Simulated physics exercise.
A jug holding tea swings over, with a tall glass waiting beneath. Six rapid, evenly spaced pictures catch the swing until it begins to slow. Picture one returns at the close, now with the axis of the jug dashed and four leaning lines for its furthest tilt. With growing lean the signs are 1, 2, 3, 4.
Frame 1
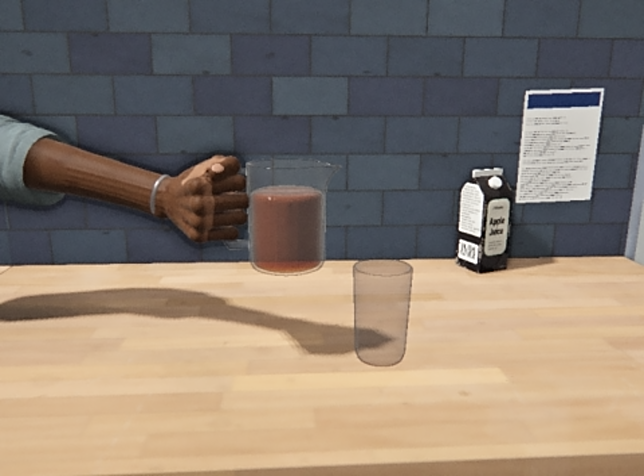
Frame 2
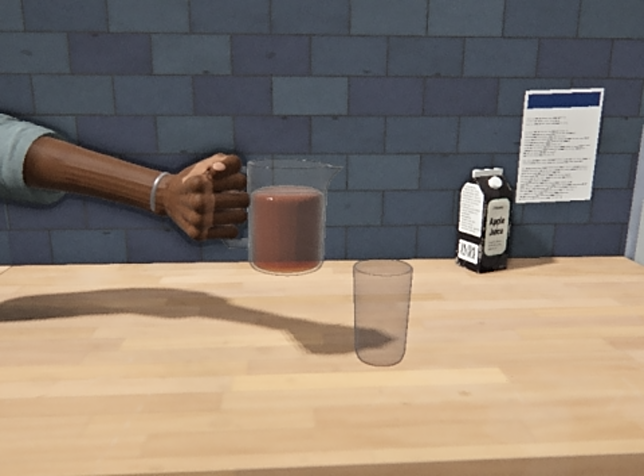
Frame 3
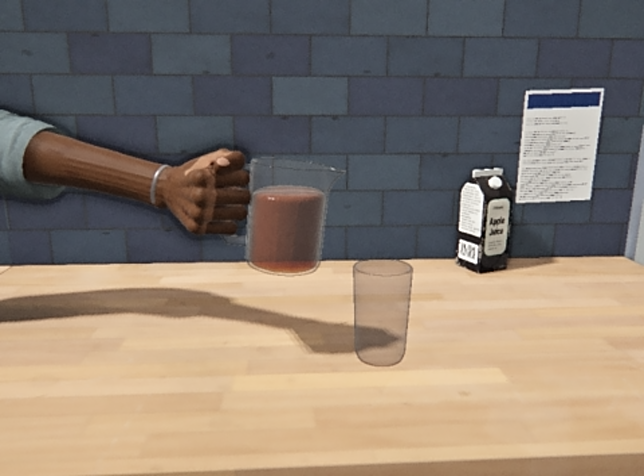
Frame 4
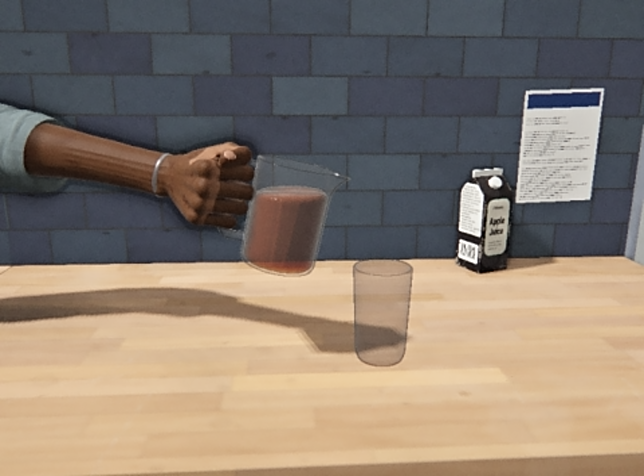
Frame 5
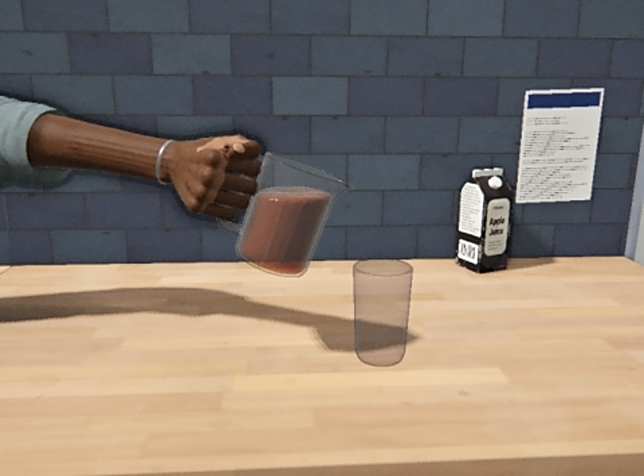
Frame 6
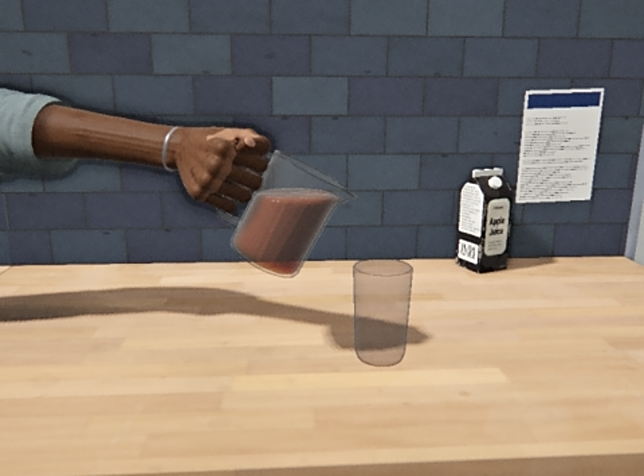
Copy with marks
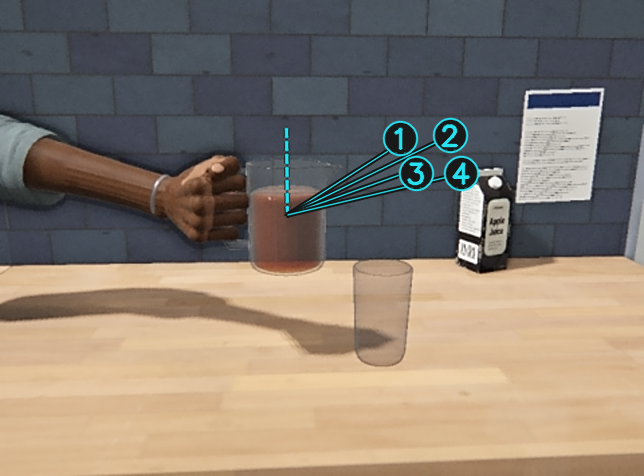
A hand gripping a clear jug of reddish-brown drink held it upright at first, then steadily tilted it to the right above an empty tall glass on a wooden counter, with nothing leaving the jug.
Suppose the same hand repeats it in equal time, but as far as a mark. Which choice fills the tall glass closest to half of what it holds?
Choose 2.
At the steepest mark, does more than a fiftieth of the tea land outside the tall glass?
No.
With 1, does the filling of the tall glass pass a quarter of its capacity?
Yes, clearly.
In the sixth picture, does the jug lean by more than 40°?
No.
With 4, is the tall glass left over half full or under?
Over half.
On the marked copy, 1 at (388, 151); 2 at (435, 142); 3 at (398, 175); 4 at (445, 177).
If 1 is chosen, the tall glass ends with about 33 % of what it can hold.
If 2 is chosen, the tall glass ends with about 48 % of what it can hold.
If 3 is chosen, the tall glass ends with about 66 % of what it can hold.
If 4 is chosen, the tall glass ends with about 83 % of what it can hold.
